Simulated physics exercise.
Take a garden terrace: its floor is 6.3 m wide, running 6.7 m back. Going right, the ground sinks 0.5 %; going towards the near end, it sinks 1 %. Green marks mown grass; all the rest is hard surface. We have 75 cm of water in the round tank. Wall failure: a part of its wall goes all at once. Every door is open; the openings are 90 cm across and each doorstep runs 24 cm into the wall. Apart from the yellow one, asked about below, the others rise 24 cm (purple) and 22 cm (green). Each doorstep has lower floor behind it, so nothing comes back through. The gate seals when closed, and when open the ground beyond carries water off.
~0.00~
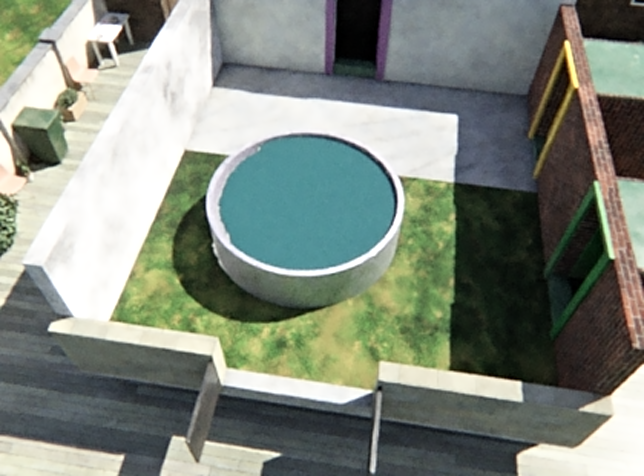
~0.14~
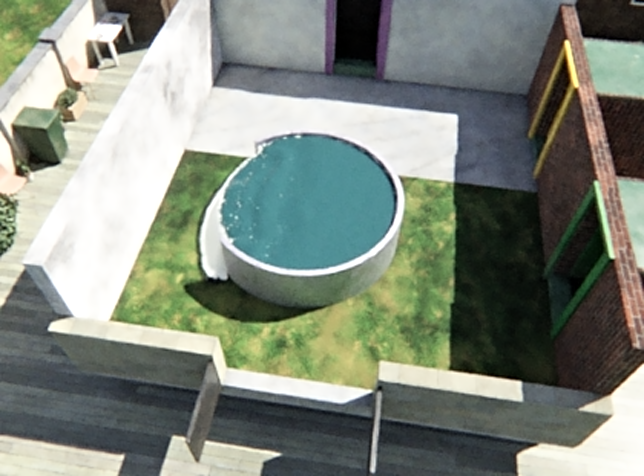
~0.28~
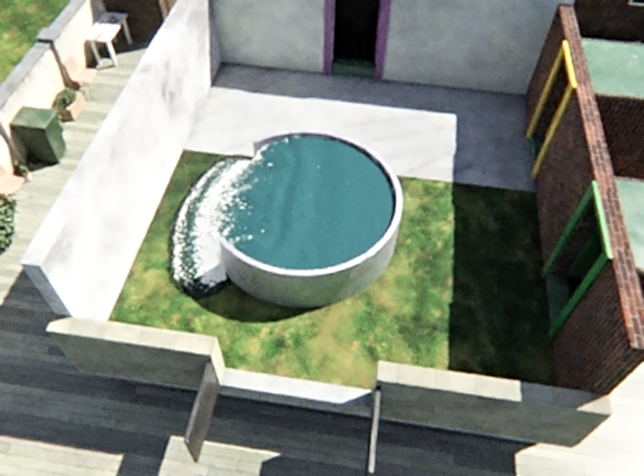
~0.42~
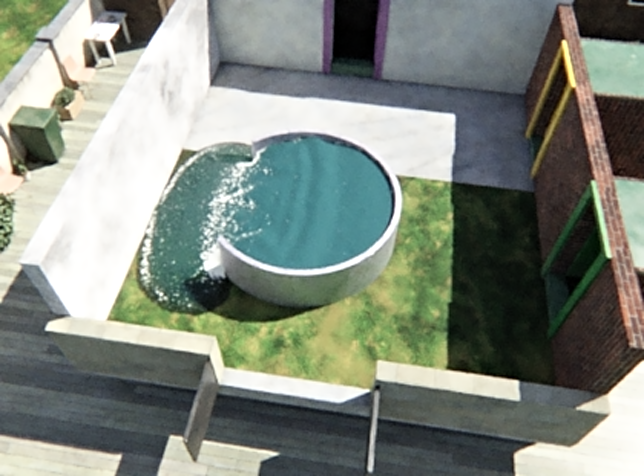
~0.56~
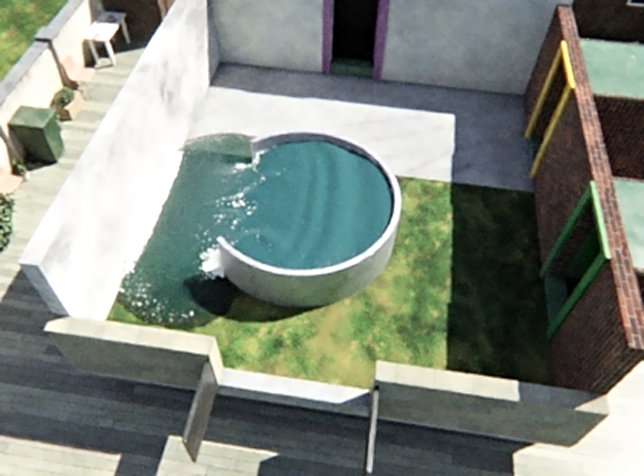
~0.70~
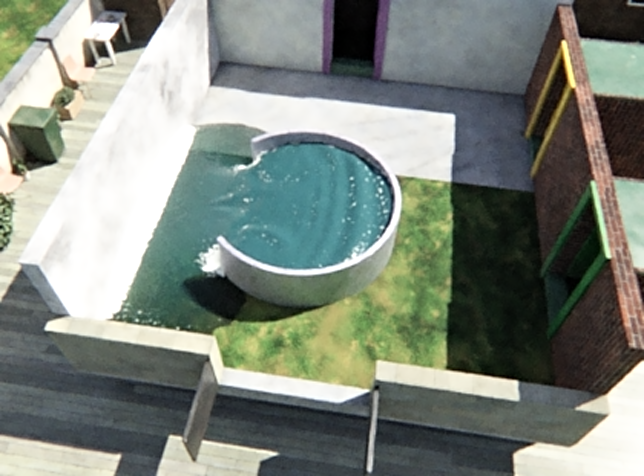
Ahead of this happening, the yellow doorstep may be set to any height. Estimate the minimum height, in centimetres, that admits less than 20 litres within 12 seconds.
Roughly 12.5 centimetres.
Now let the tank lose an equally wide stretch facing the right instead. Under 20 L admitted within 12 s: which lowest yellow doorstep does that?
Then roughly 15 cm.
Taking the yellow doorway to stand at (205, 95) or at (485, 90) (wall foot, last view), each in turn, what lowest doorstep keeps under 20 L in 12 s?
About 13.0 cm, then about 9.0 cm.
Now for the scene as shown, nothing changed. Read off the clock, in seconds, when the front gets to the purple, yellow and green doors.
Arrival times - purple 2.4 seconds, yellow 4.5 seconds, green 5.0 seconds.
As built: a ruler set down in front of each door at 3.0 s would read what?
Before purple it's 16 cm, before yellow 0 cm, before green 0 cm.
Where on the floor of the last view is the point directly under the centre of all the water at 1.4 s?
Look at about (254, 224) in the last view.
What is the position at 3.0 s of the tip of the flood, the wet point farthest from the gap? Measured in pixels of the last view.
Lab note: Front tip approx. at (418, 84).
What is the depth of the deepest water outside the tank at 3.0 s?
I'd put it near 44 cm.
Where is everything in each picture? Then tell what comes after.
In the first frame, the round tank at (306, 198) is whole and still, 75 cm deep; the yellow door at (552, 112) is dry.
In the second frame, the front is at (204, 269), 0.3 m from the gap at (220, 209); 0.6 m2 of floor is wet, 75 cm left at the back.
In the third frame, water pours out at (219, 210) and has run 0.8 m, to (173, 272); about 12 cm deep outside, 75 cm at the back.
In the fourth frame, water pours out at (218, 211) and has run 1.2 m, to (142, 278); about 11 cm deep outside, 75 cm at the back.
In the fifth frame, the gap is at (218, 212), the front 1.6 m out at (118, 292); the back of the round tank holds 75 cm.
In the sixth frame, the gap is at (218, 212), the front 1.9 m out at (106, 320); the back of the round tank holds 71 cm; 4.6 m in a straight line remain to the yellow door at (549, 112).
After 1.4 s water covers 25 % of the floor, deepest (57 cm) near (162, 219); it has not reached the yellow door.
After 3.0 s water covers 50 % of the floor, deepest (44 cm) near (94, 347); it has not reached the yellow door.
After 12.0 s water covers 100 % of the floor, deepest (15 cm) near (537, 320); 10 cm at the yellow door, 21 litres in over its 12 cm doorstep.
At the yellow door as built, the water arrived by 4.5 s and peaked near 17 cm at 5.2 s.
With a doorstep of 10 cm, 48 litres would have come in within the 12 s; with 13.5 cm, 10 litres. So under 20 litres takes about 12.5 cm.
